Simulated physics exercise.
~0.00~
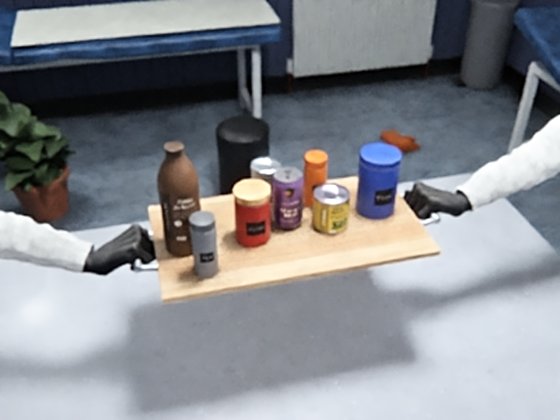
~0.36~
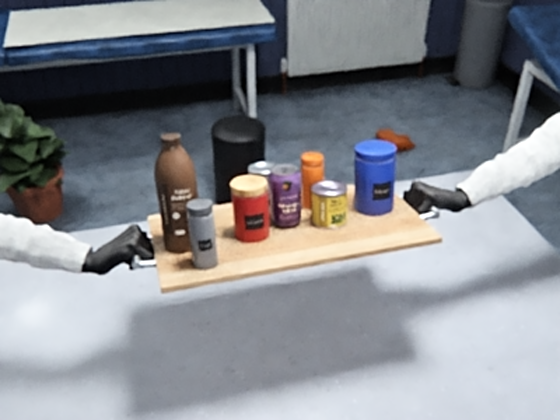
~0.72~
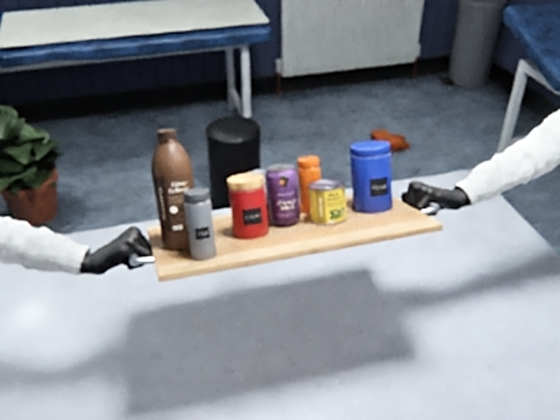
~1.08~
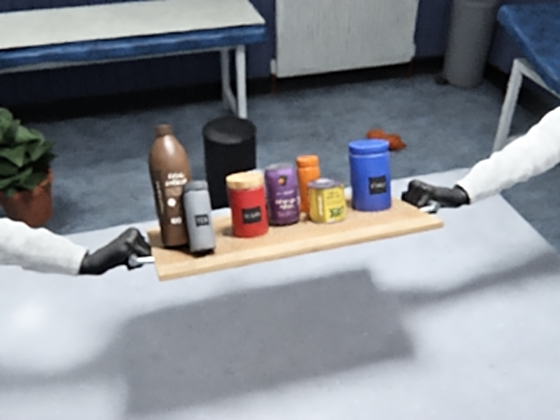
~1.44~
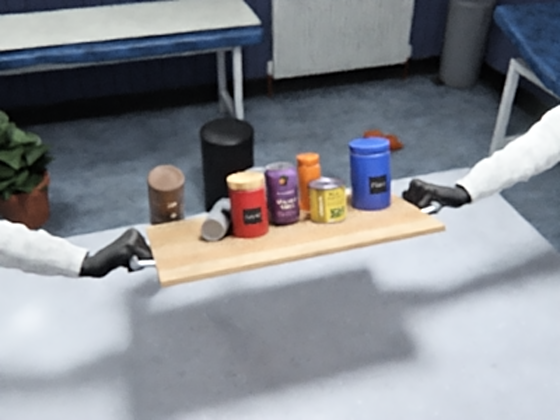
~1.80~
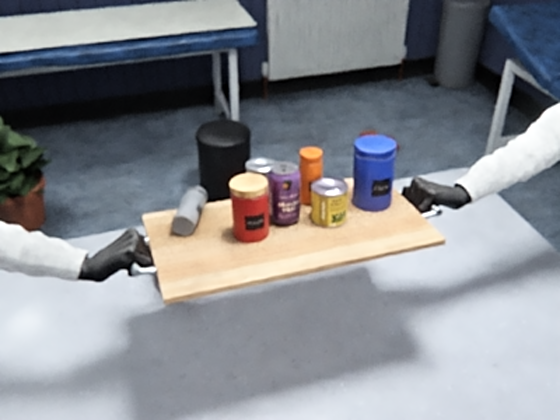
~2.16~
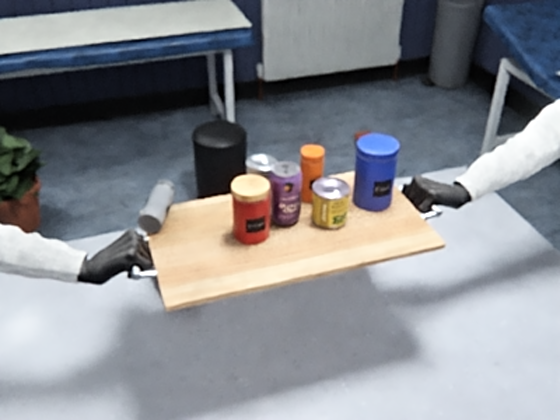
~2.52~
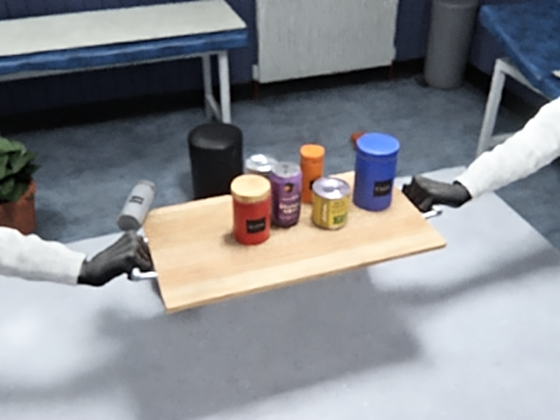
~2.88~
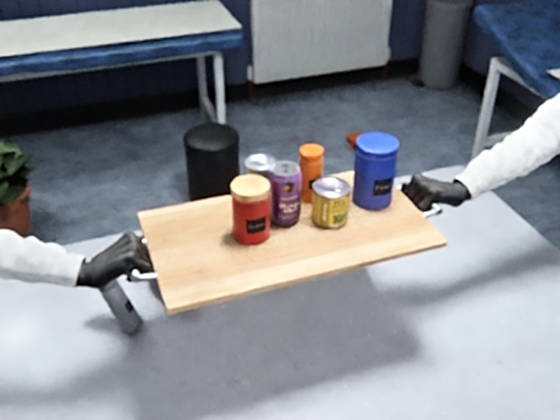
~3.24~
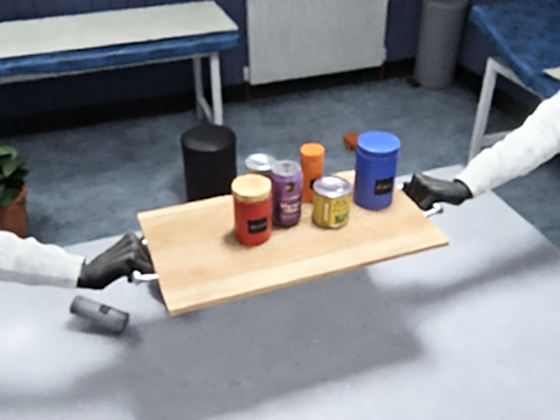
To begin with, two black-gloved hands hold a flat wooden tray of bottles, jars and tins above a pale table. The tray tips away, its far edge dropping, and the items lean with it. The tall brown bottle at the left then topples and drops off the far side, while the grey shaker falls onto its side. As the tray comes back towards level, the shaker rolls left, slips off beside the left hand and drops to the table below. The red jar, purple can, two tins, orange shaker and blue jar finish upright on the level tray.
